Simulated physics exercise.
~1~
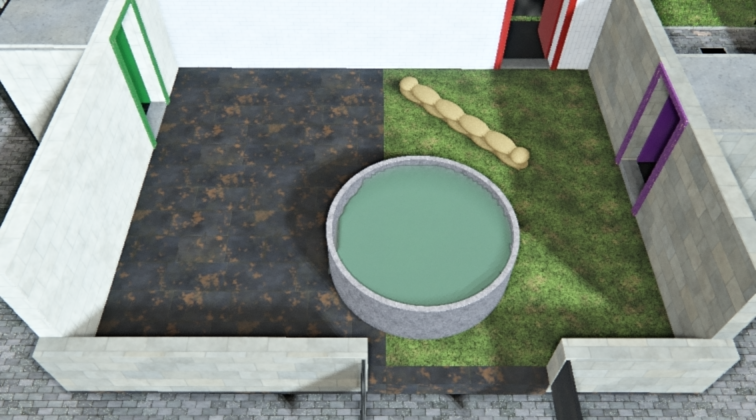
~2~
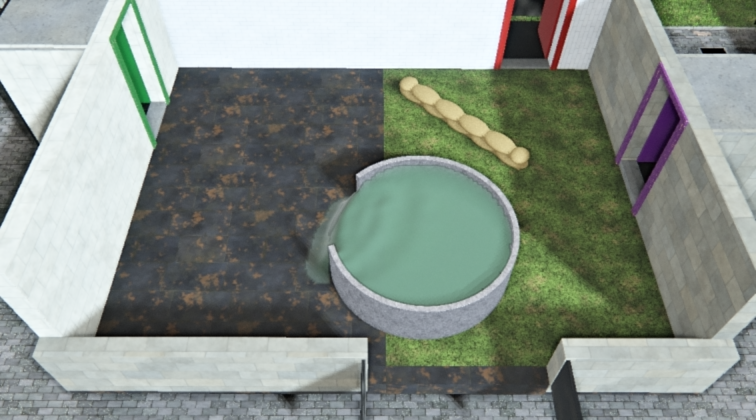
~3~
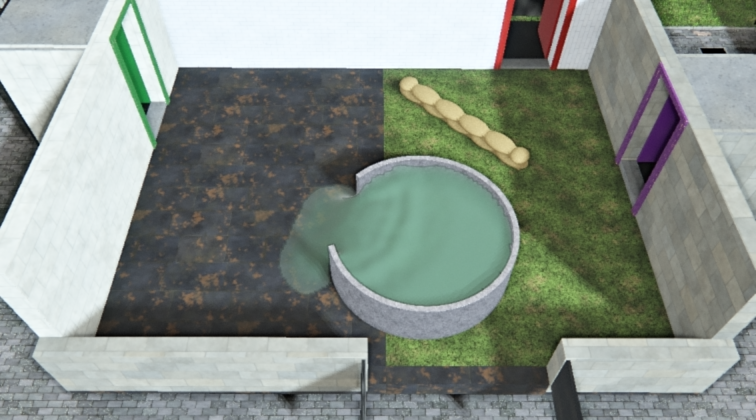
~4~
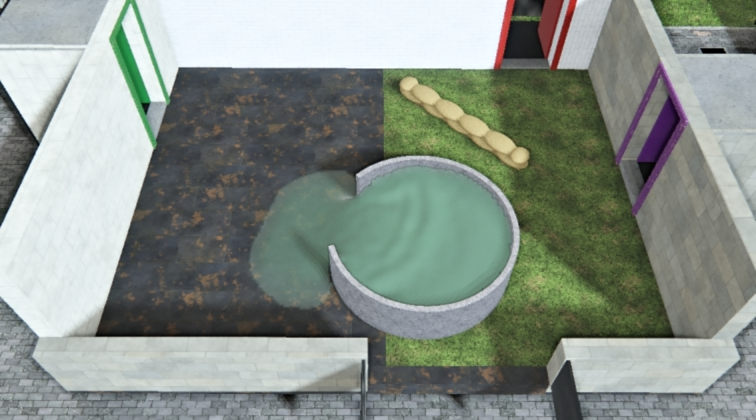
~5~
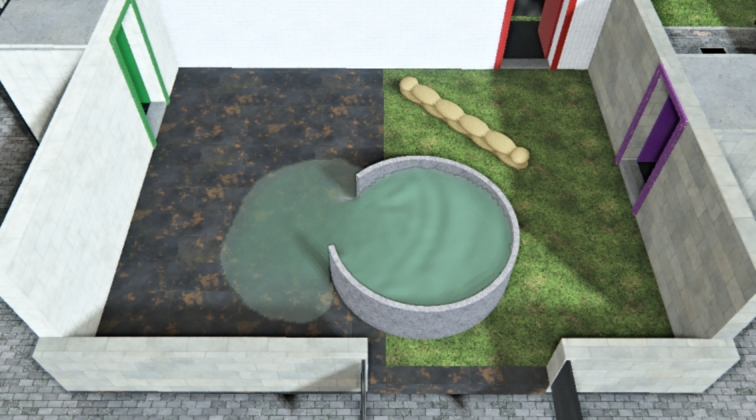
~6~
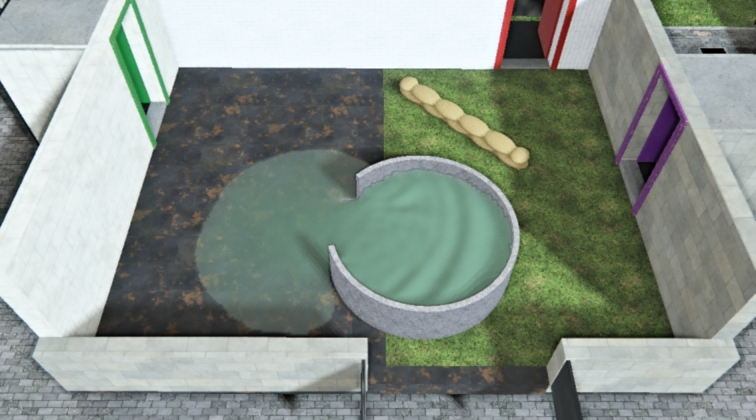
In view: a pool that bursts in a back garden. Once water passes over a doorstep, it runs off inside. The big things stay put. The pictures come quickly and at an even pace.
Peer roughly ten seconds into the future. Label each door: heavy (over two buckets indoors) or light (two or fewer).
Green door - heavy; purple door - light; red door - light.
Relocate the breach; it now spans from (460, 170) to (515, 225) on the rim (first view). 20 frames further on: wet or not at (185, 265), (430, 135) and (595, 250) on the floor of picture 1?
First kept bare, second soaked through, third soaked through.
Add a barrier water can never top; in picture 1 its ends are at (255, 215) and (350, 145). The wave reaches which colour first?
That is the door marked green.
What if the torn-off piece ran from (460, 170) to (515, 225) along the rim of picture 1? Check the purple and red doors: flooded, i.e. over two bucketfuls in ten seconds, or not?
Well, the purple door crosses the threshold, while the red door crosses the threshold.
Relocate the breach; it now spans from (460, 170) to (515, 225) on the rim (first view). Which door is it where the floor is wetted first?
It's the door marked purple.
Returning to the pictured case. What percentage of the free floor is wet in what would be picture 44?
About 65 %.
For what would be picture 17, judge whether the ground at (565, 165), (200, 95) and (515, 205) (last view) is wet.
Point by point: Not yet wet, inundated, not yet wet.
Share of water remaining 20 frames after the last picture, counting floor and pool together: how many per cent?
Some 98 per cent has not gone.
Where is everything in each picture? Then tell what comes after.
The first frame shows still water in the round tank at (422, 230).
In the second frame, water pours out at (338, 229) and has run to a hidden place.
In the third frame, water pours out at (338, 231) and has run to (305, 288).
In the fourth frame, the front is at (306, 179), out from the gap at (338, 232).
In the fifth frame, water pours out at (338, 232) and has run to (263, 182).
In the sixth frame, water pours out at (338, 232) and has run to (235, 182).
A moment on, water covers 30 % of the floor; the green door not reached, the purple door not reached, the red door not reached.
Next, water covers 40 % of the floor; the green door under two buckets in, the purple door not reached, the red door not reached.
Then, water covers 40 % of the floor; the green door over two buckets in, the purple door not reached, the red door not reached.
Later, water covers 65 % of the floor; the green door far over two buckets in, the purple door not reached, the red door not reached.
In the end, water covers 90 % of the floor; the green door far over two buckets in, the purple door not reached, the red door wet at the sill, nothing in.
